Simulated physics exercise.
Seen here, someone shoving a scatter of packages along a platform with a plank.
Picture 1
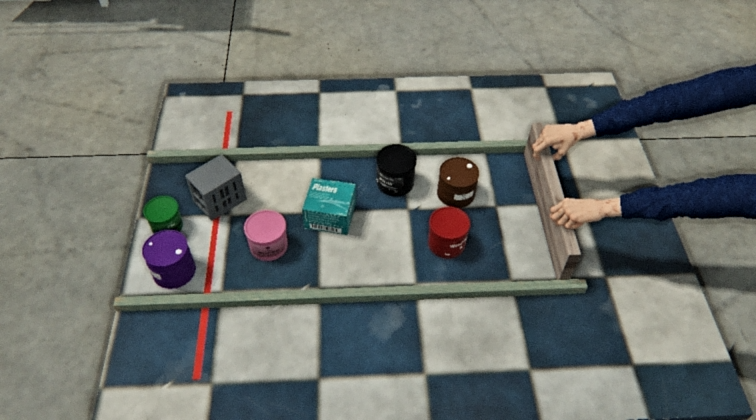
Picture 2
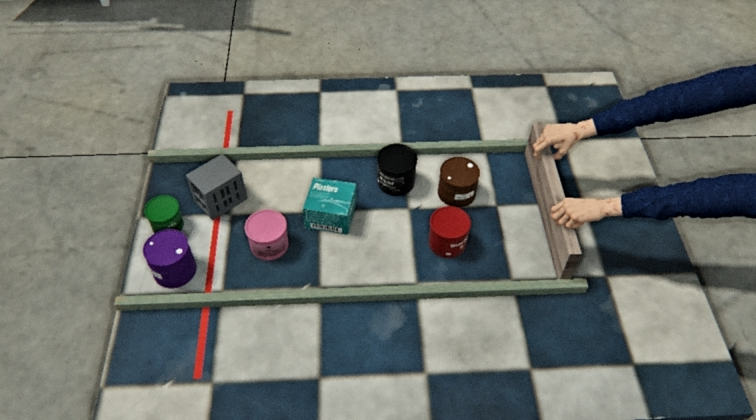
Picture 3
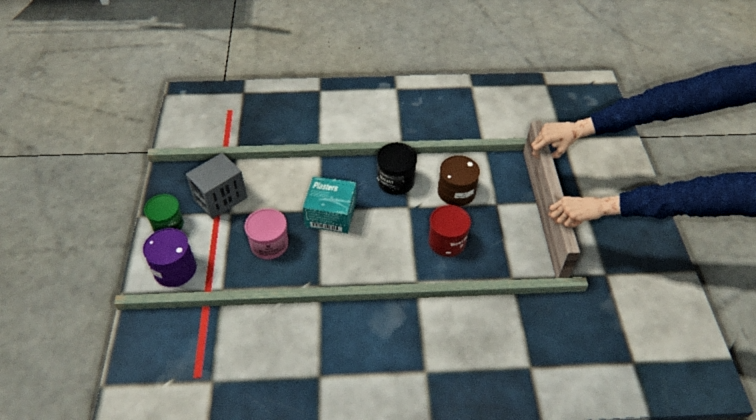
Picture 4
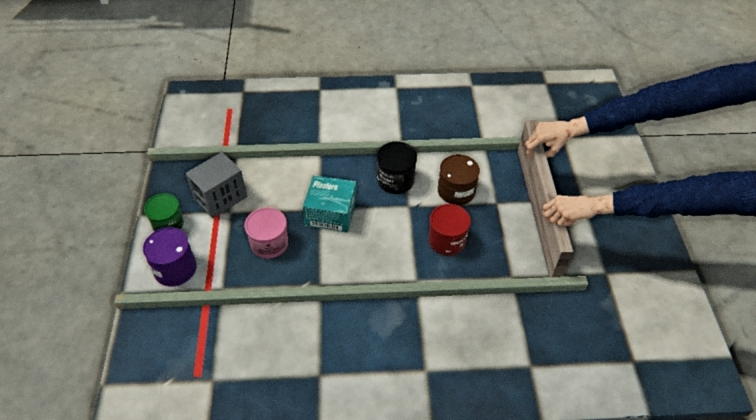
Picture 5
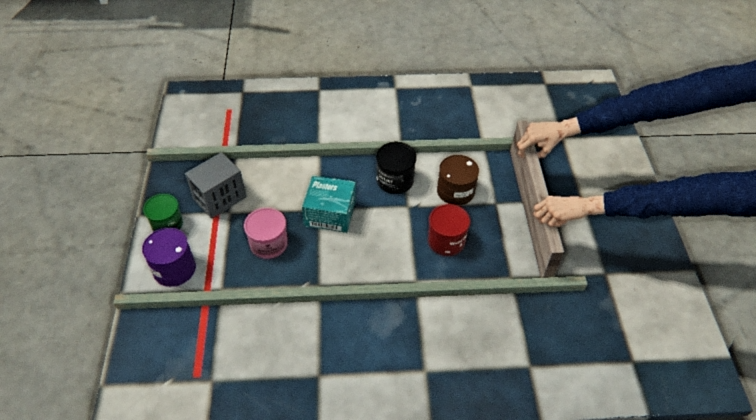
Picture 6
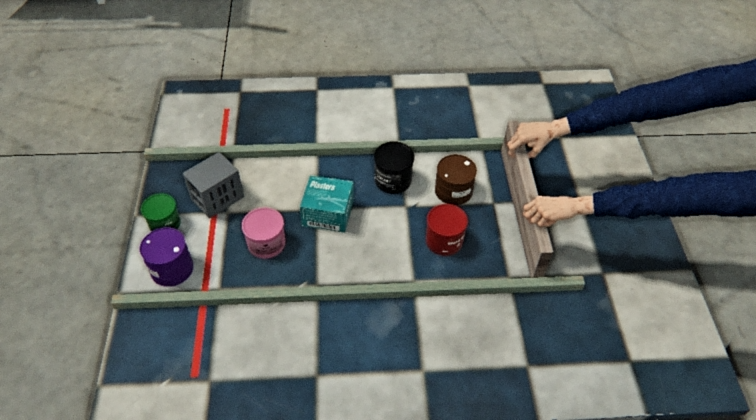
At the start, two hands hold a wooden plank at the right of a checkered platform, with colourful canisters, a teal box and a grey crate scattered between two rails. The plank stays nearly still at first, then the hands slide it a short way left, while the items barely move.
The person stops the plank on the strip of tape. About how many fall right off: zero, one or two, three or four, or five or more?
The number that fall off is one or two.
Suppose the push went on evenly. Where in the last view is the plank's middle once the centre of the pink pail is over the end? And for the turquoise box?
Its middle is around (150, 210) and around (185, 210).
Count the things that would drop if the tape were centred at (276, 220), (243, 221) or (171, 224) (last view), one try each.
The counts: 0, 0 and 4.
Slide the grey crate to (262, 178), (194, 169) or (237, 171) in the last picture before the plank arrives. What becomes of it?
Place by place, it survives; does not fall; remains up.
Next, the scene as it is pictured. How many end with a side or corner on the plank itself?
That makes 3.
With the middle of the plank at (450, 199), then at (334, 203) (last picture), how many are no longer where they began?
First 3, then 5.
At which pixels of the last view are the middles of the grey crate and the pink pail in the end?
First (158, 178), then (176, 272).
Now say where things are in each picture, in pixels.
The first picture shows green pail (164, 217); purple canister (170, 260); grey crate (217, 188); plank (549, 199); tape (215, 225).
The second picture shows purple canister (170, 259); black pail (397, 170).
The third picture shows grey crate (217, 186); brown canister (458, 181).
The fourth picture shows green pail (165, 215); pink pail (268, 233).
The fifth picture shows purple canister (170, 257); plank (534, 197).
The sixth picture shows green pail (162, 215); purple canister (167, 257); grey crate (214, 185); plank (524, 197); tape (213, 222).
Soon after, none off yet; green pail at rest near (162, 215); purple canister at rest near (167, 257); grey crate at rest near (214, 185).
Then, none off yet; green pail at rest near (162, 215); purple canister at rest near (167, 257); grey crate moved a little near (206, 184).
At rest, the number that fall off is one or two; fallen, green pail.
